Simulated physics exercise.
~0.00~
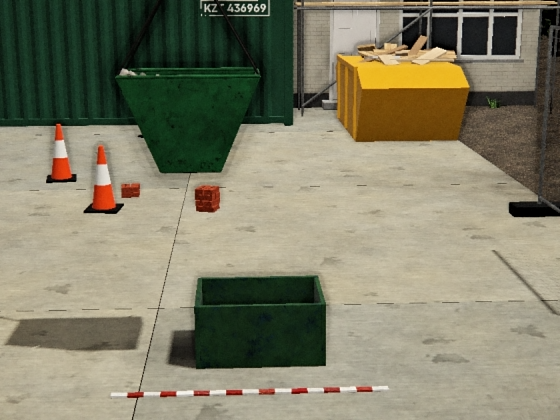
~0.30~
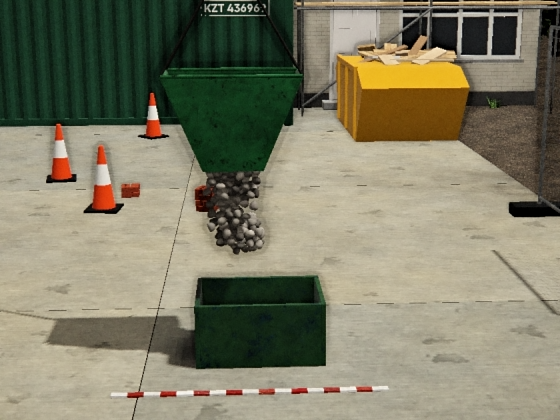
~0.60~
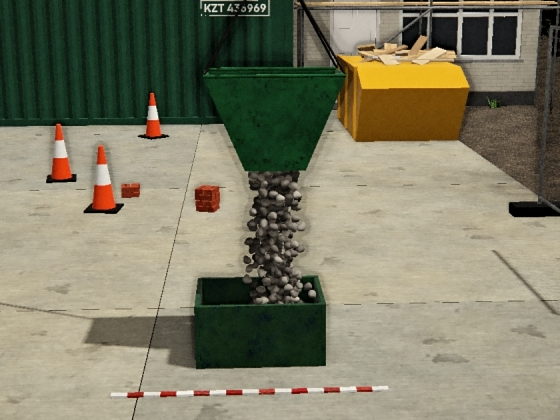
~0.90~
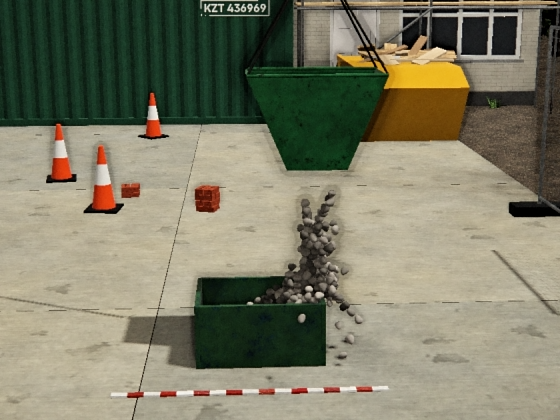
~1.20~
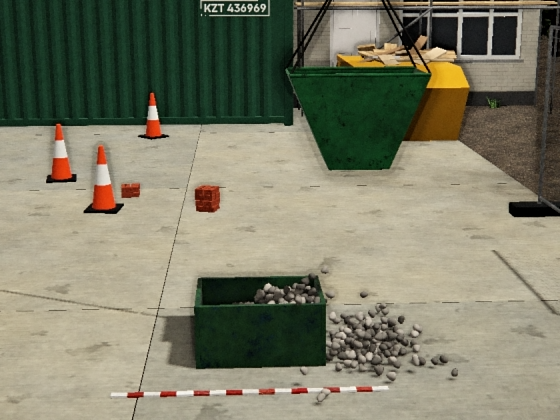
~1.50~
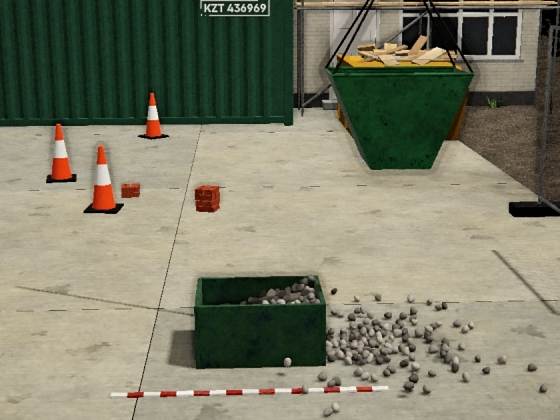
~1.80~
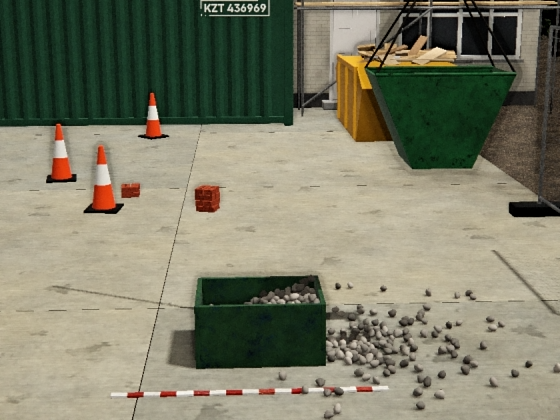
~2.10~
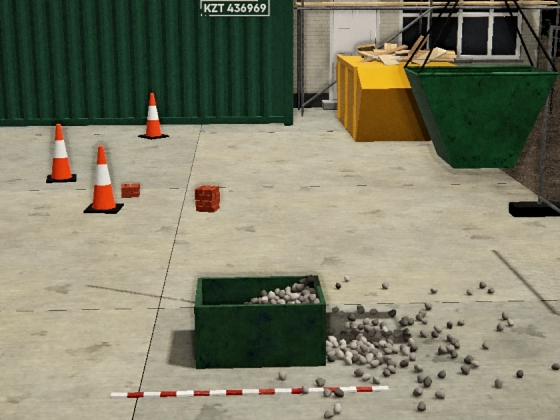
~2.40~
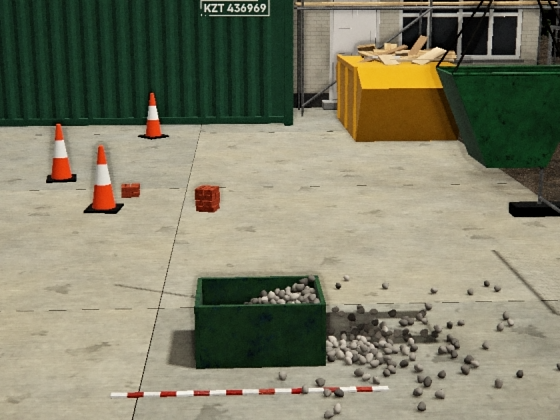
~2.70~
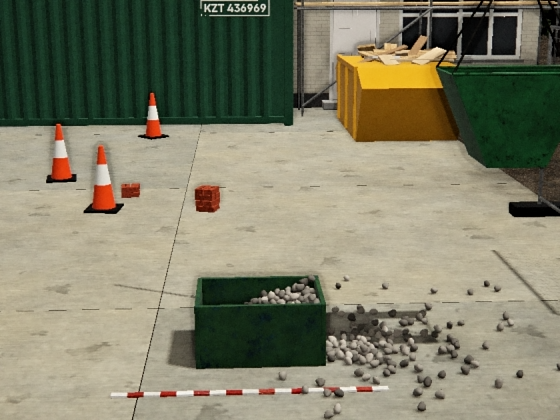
A green skip moves right, dropping grey stones mostly into a bin, some scattering beside it.
